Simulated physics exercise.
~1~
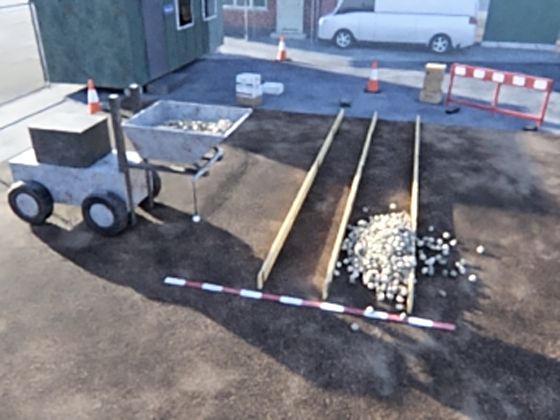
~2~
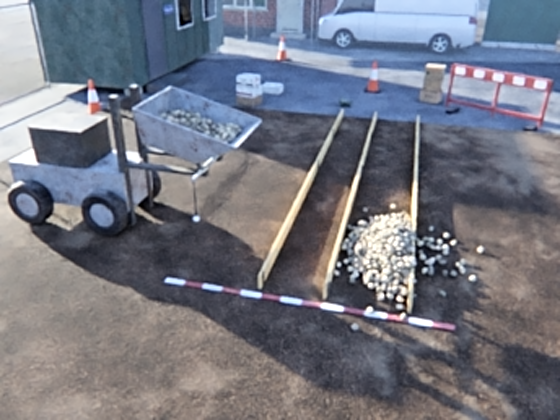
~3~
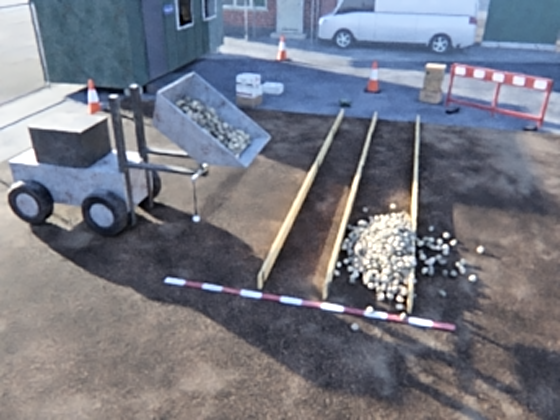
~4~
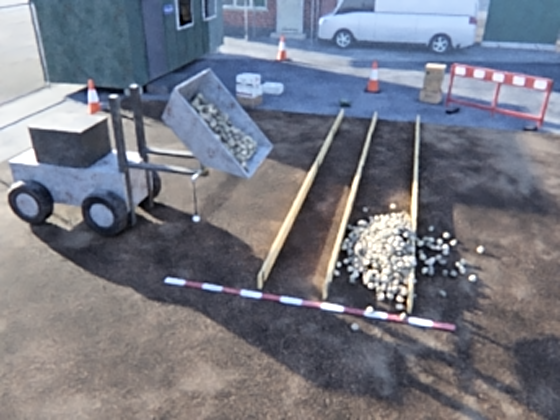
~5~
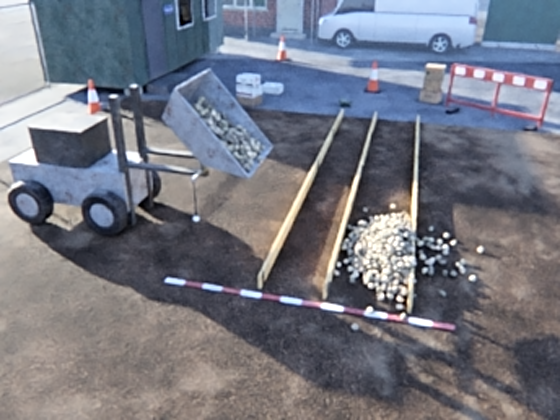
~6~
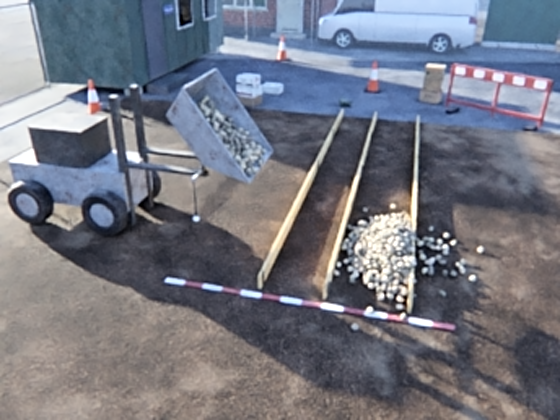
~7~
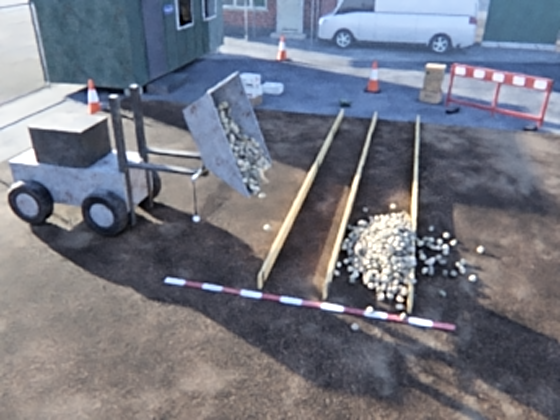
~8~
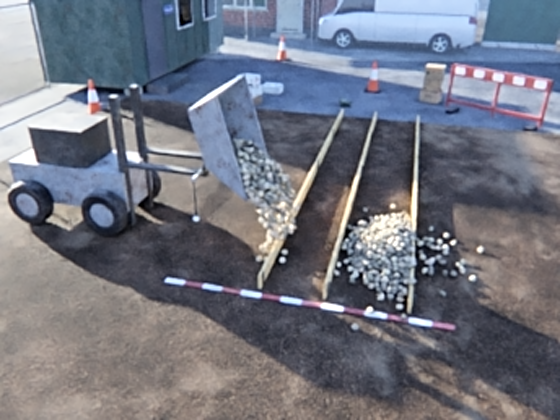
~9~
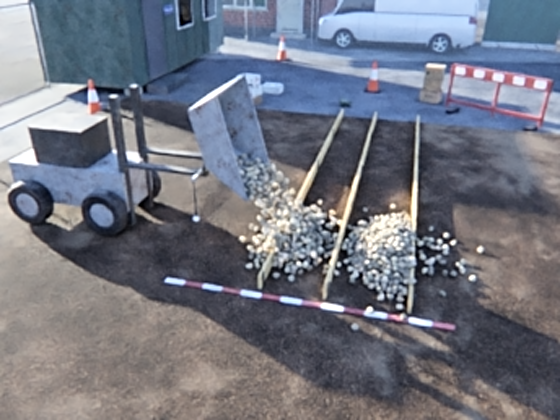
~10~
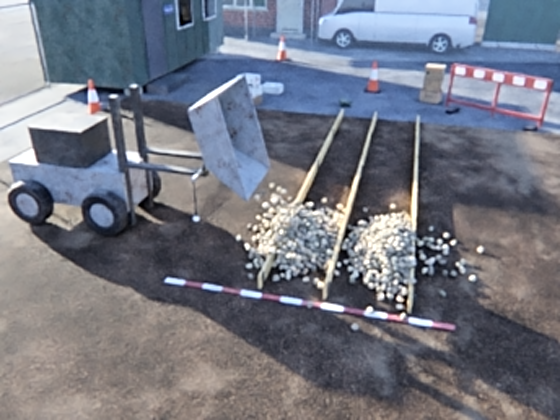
A grey fork truck on the left holds up a metal skip of pale broken rock over a dark yard, seen from above. Three wooden planks lie across the ground to its right, with an earlier heap around the two right-hand ones and a red and white staff in front. Behind stand a green cabin, orange cones, a barrier and a white van. The skip tips steeply to the right, pauses with its stones still inside, then tips further. The stones pour out around the left plank, leaving the skip empty beside two touching heaps.
